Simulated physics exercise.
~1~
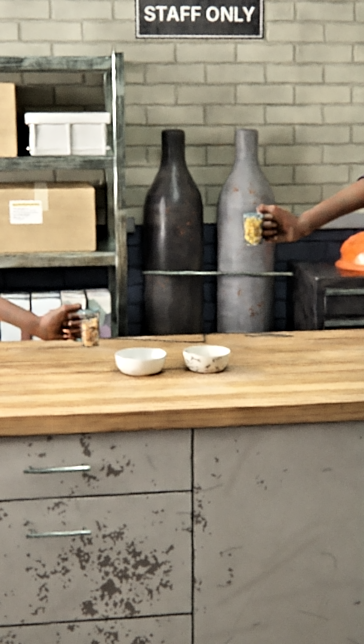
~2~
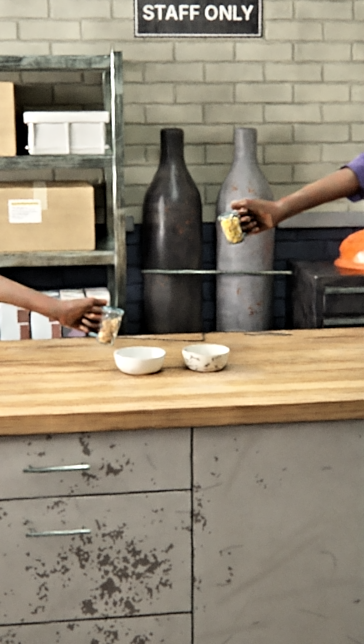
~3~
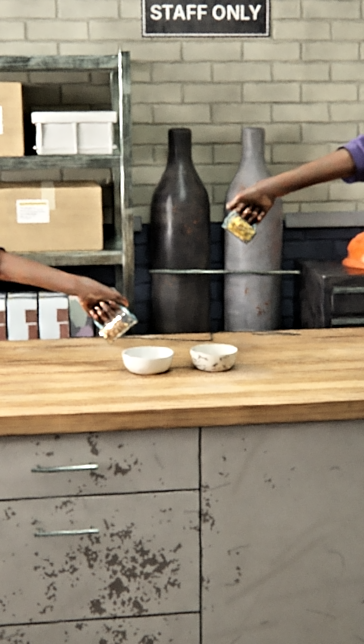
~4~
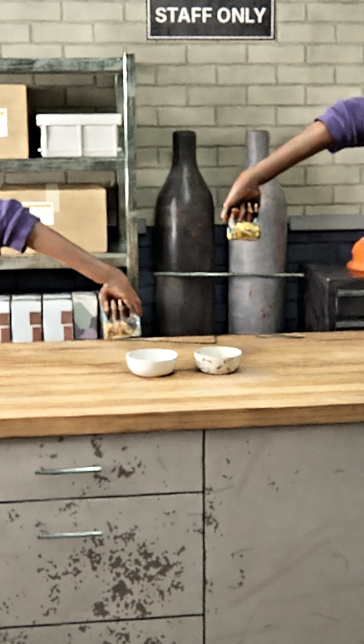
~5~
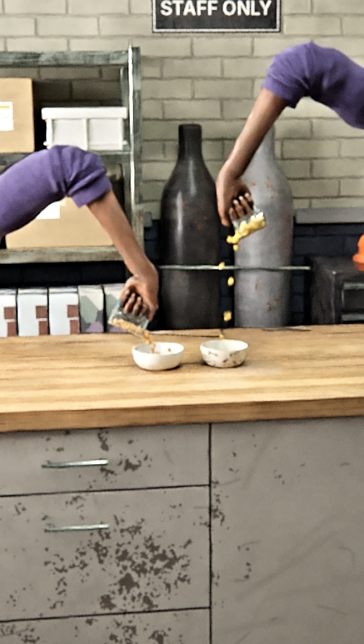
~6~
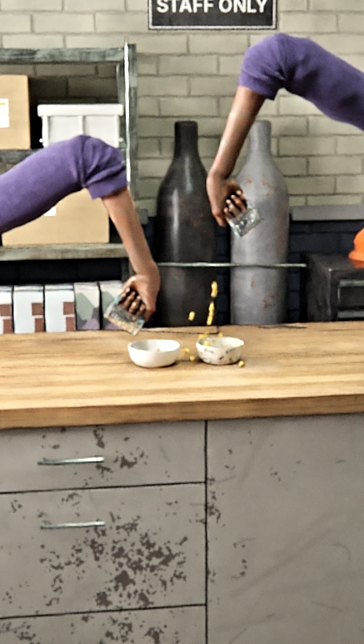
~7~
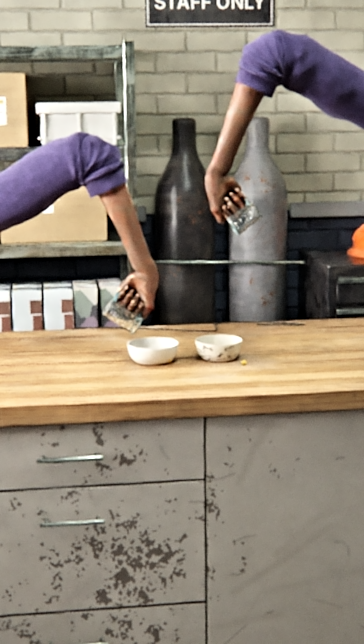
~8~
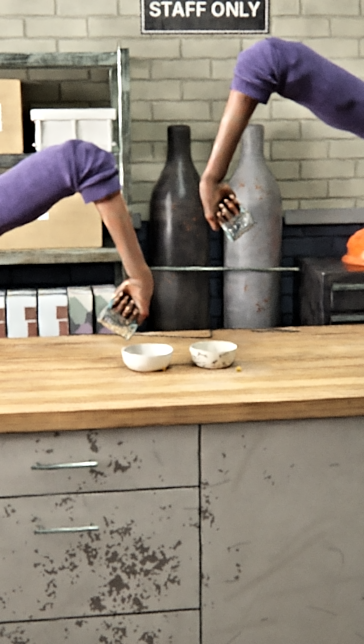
The clip opens on a wooden counter beneath a staff only sign, with two white bowls side by side and a hand on each side holding a clear cup of small yellowish pieces. The left cup is held low, the right one noticeably higher. Both purple-sleeved arms move into position over the bowls and tilt their cups. The left pieces slide into the near bowl, while the right ones fall in a long stream, some bouncing around the rim. Finally both cups hang upturned and empty, with nearly everything in the bowls and a few right-hand pieces on the counter.
